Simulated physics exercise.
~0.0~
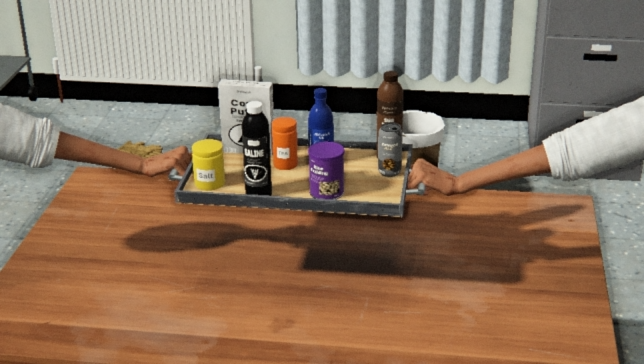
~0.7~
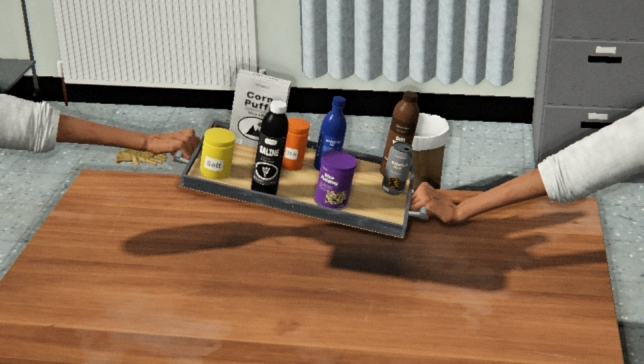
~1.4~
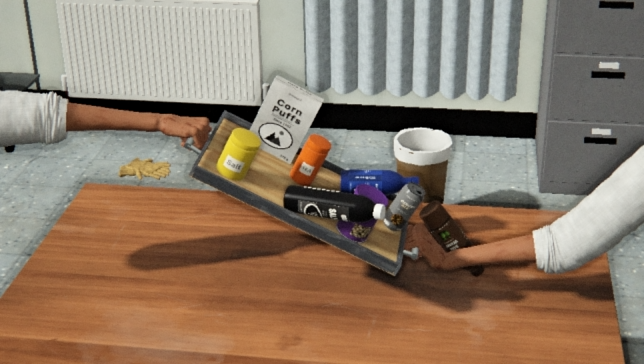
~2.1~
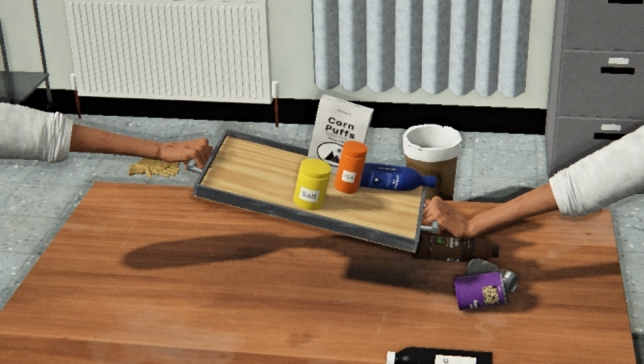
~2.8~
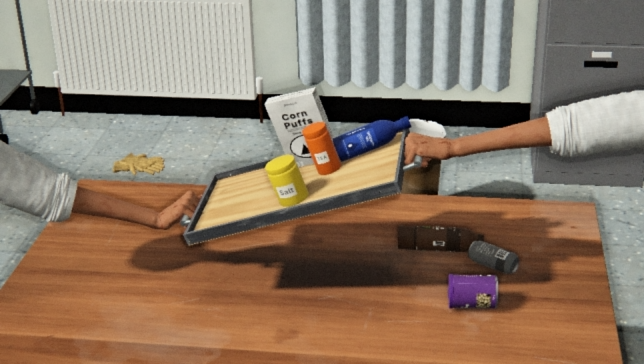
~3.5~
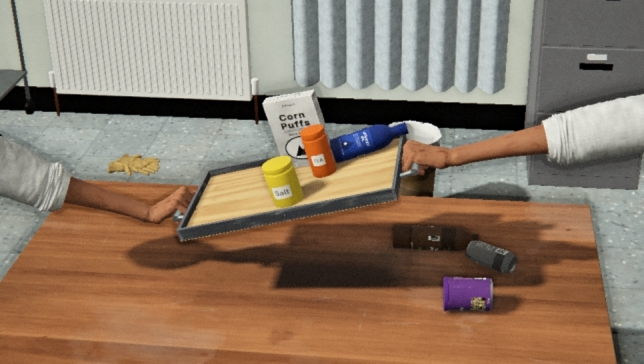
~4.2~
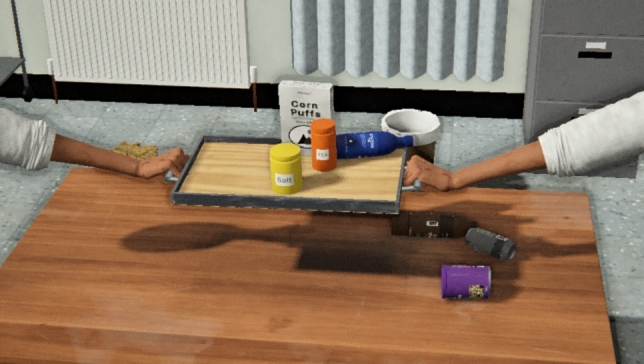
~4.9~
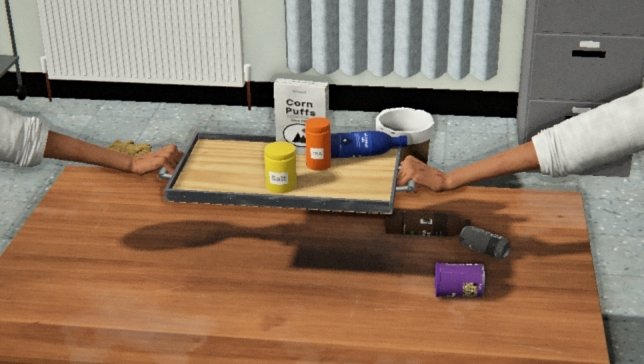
Two hands tip a loaded tray right, spilling four items, then left, then level it.
